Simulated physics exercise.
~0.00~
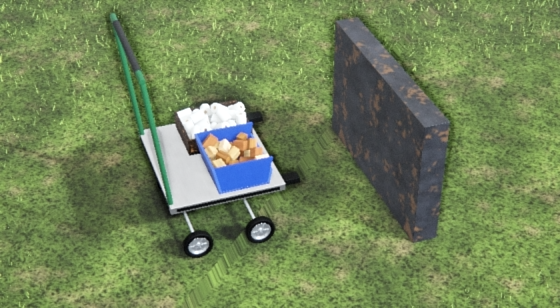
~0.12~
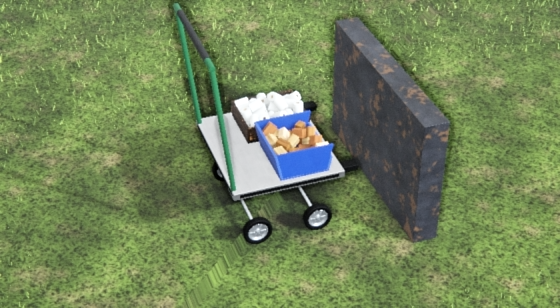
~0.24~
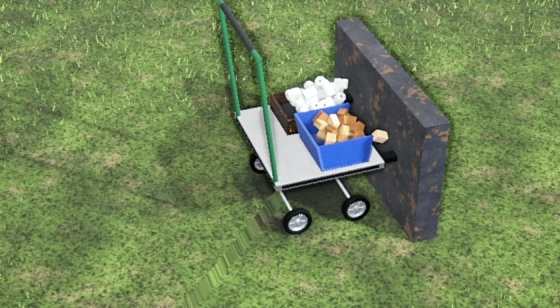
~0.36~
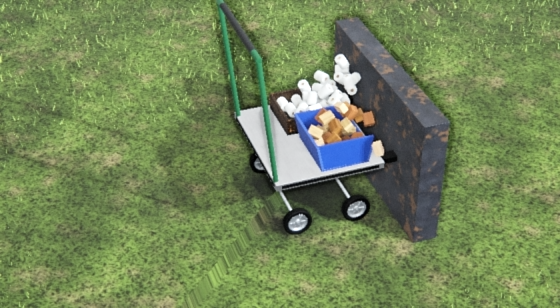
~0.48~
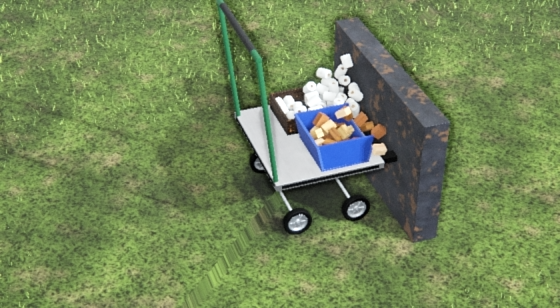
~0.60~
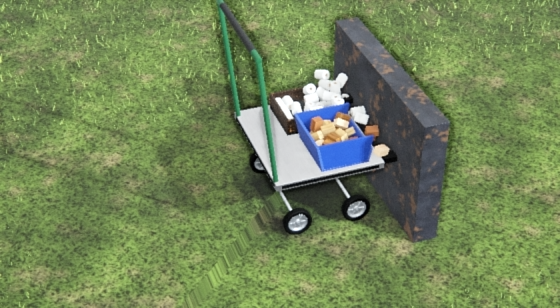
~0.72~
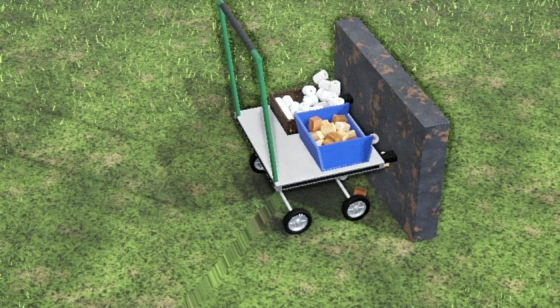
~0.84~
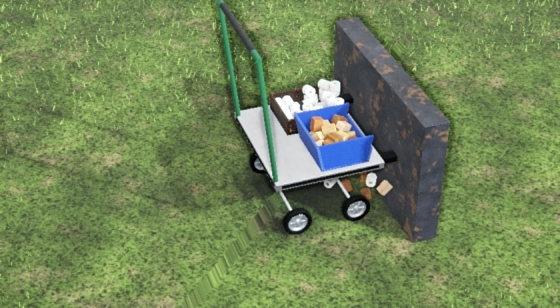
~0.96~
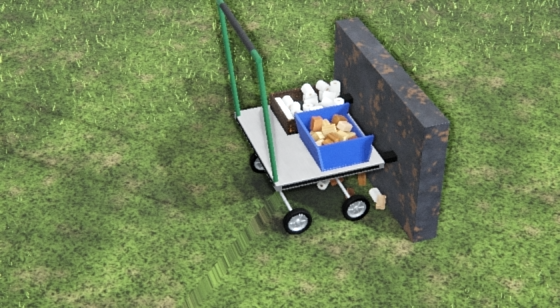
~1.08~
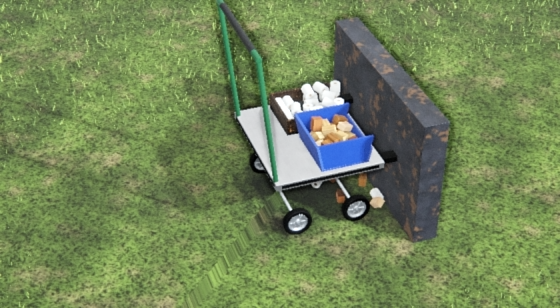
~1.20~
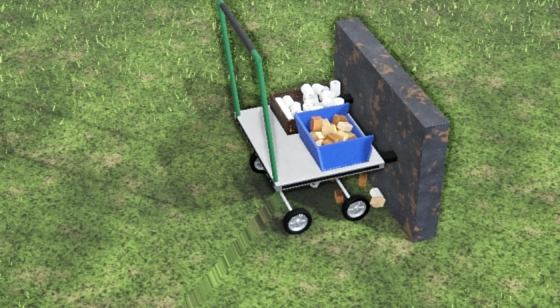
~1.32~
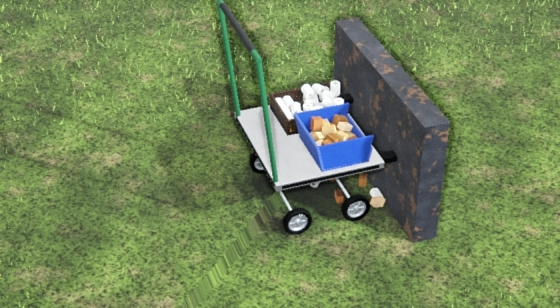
The clip opens on a green-handled trolley standing on grass, carrying a dark tray of white rolls and a blue tray of wooden blocks, with a dark, rust-marked wall to the right. The trolley rolls right until its front end meets the wall, where it stops and stays level. Both loads surge forward, the white rolls heaping up toward the wall and the blocks spilling over the low end of the blue tray. Some pieces drop down by the wall while others settle back. At the end the trolley stands still, both trays partly filled, with a few blocks lying on the grass near the front wheel.
